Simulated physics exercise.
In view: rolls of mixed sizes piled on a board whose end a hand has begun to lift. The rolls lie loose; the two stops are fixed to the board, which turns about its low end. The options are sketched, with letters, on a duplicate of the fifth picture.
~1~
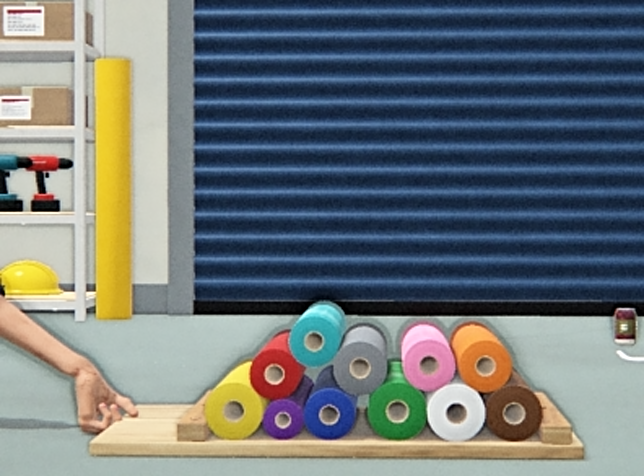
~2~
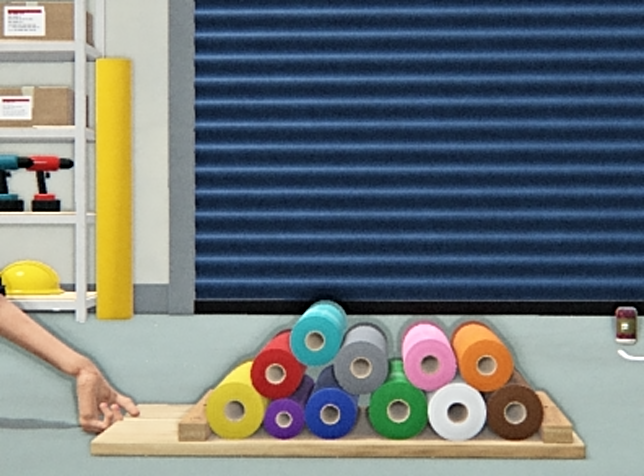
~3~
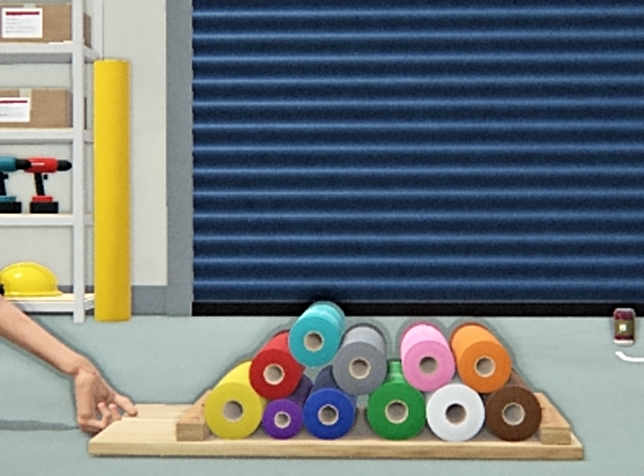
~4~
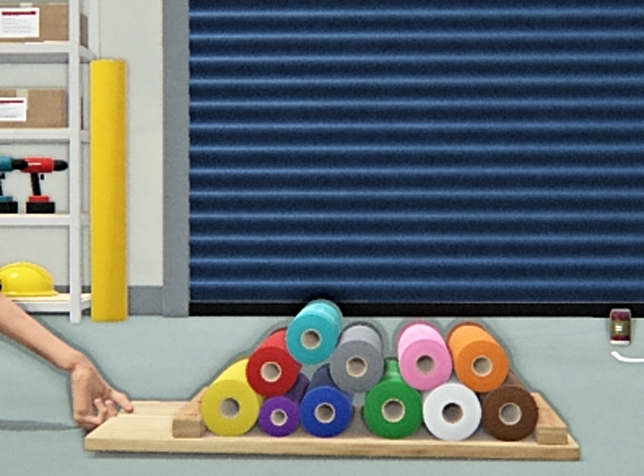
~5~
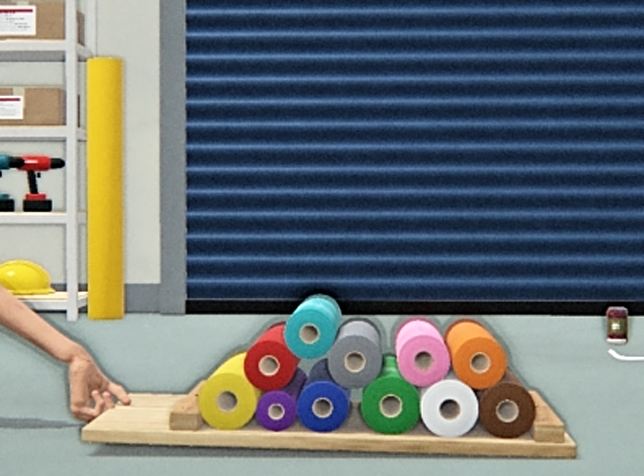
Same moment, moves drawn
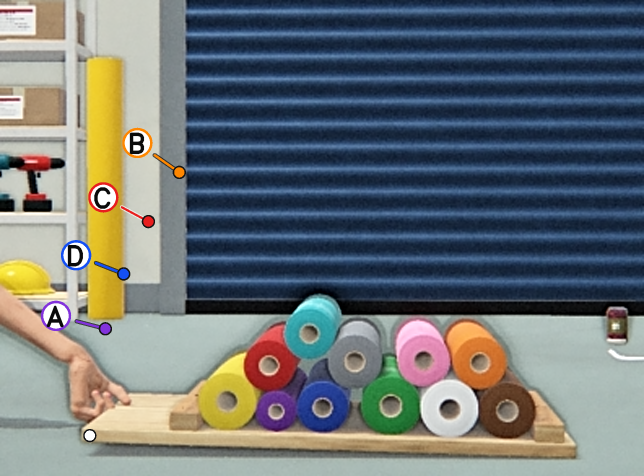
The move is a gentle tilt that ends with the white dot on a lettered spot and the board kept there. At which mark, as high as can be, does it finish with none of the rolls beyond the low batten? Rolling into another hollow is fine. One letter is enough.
D is the limit.
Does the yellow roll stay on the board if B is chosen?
The yellow roll: Yes.
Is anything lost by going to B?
Yes, at B.
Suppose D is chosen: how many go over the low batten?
The count is none.
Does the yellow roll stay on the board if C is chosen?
Yes, with C.
On the marked copy, A at (106, 328); B at (179, 172); C at (149, 222); D at (124, 274); the white dot at (90, 435).
Following D. Soon after the start, board at 15°.
Later, board at 21°.
In the end, board at 21°, none over the low batten.
As for the rest, A none over the low batten; B five over the low batten; C three over the low batten (grey, orange, pink).
